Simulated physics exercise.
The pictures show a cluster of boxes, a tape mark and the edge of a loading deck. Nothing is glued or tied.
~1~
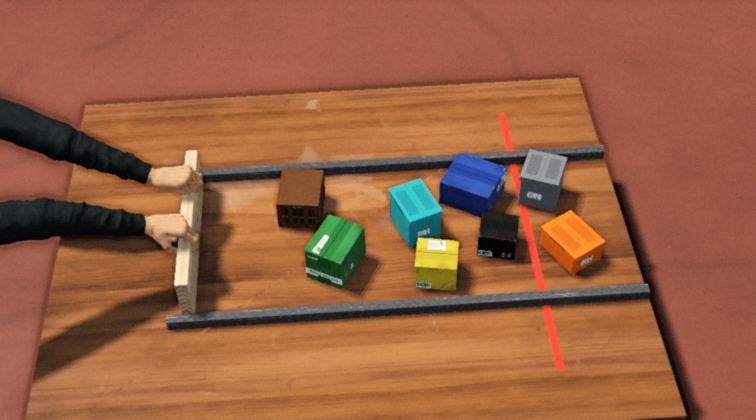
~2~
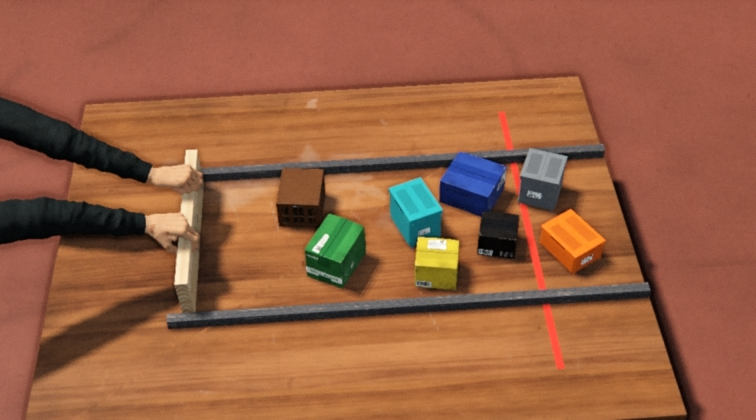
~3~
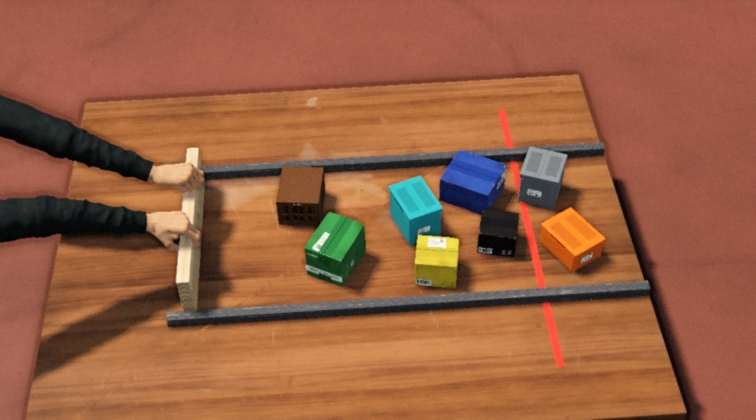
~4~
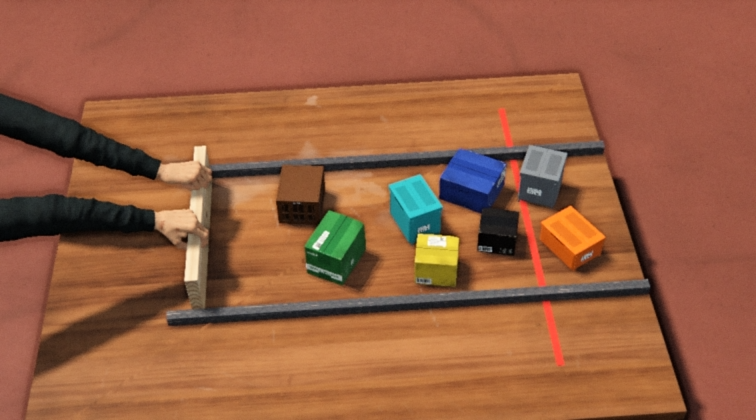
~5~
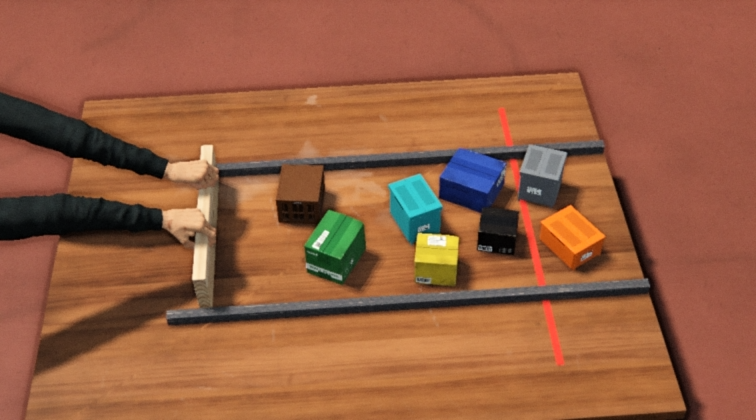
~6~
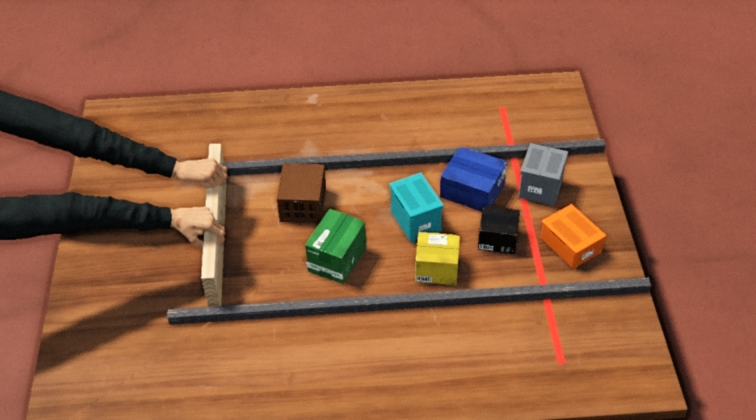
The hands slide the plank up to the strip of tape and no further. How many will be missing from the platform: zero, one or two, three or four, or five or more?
Here the number that fall off is one or two.
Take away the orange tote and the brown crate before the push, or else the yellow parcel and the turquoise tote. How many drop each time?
The counts: 0 and 1.
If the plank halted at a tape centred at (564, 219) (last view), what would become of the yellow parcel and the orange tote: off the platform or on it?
The yellow parcel does not fall, the orange tote comes down.
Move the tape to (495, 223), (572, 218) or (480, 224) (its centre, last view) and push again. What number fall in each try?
In that order 0, 5 and 0.
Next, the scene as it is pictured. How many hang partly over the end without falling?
1 of them.
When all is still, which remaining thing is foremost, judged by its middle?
The black box.
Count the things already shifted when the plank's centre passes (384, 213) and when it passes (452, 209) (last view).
First 4, then 8.
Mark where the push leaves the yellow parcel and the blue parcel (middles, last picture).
The yellow parcel at (597, 255), the blue parcel at (585, 161).
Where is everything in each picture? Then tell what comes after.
In the first picture, orange tote (571, 243); grey tote (542, 182); black box (498, 235); plank (190, 231); tape (528, 227).
In the second picture, grey tote (542, 181); plank (191, 230).
In the third picture, black box (498, 233); yellow parcel (437, 262).
In the fourth picture, orange tote (572, 239); green parcel (336, 248).
In the fifth picture, grey tote (542, 177); brown crate (301, 194).
In the sixth picture, orange tote (572, 237); grey tote (543, 176); black box (499, 230); plank (215, 224); tape (529, 221).
A little later, none off yet; orange tote at rest near (572, 237); grey tote at rest near (543, 176); black box at rest near (499, 230).
Next, none off yet; orange tote at rest near (572, 237); grey tote at rest near (543, 176); black box shifted a little near (521, 229).
When it is over, the number that fall off is one or two; down, grey tote and orange tote.
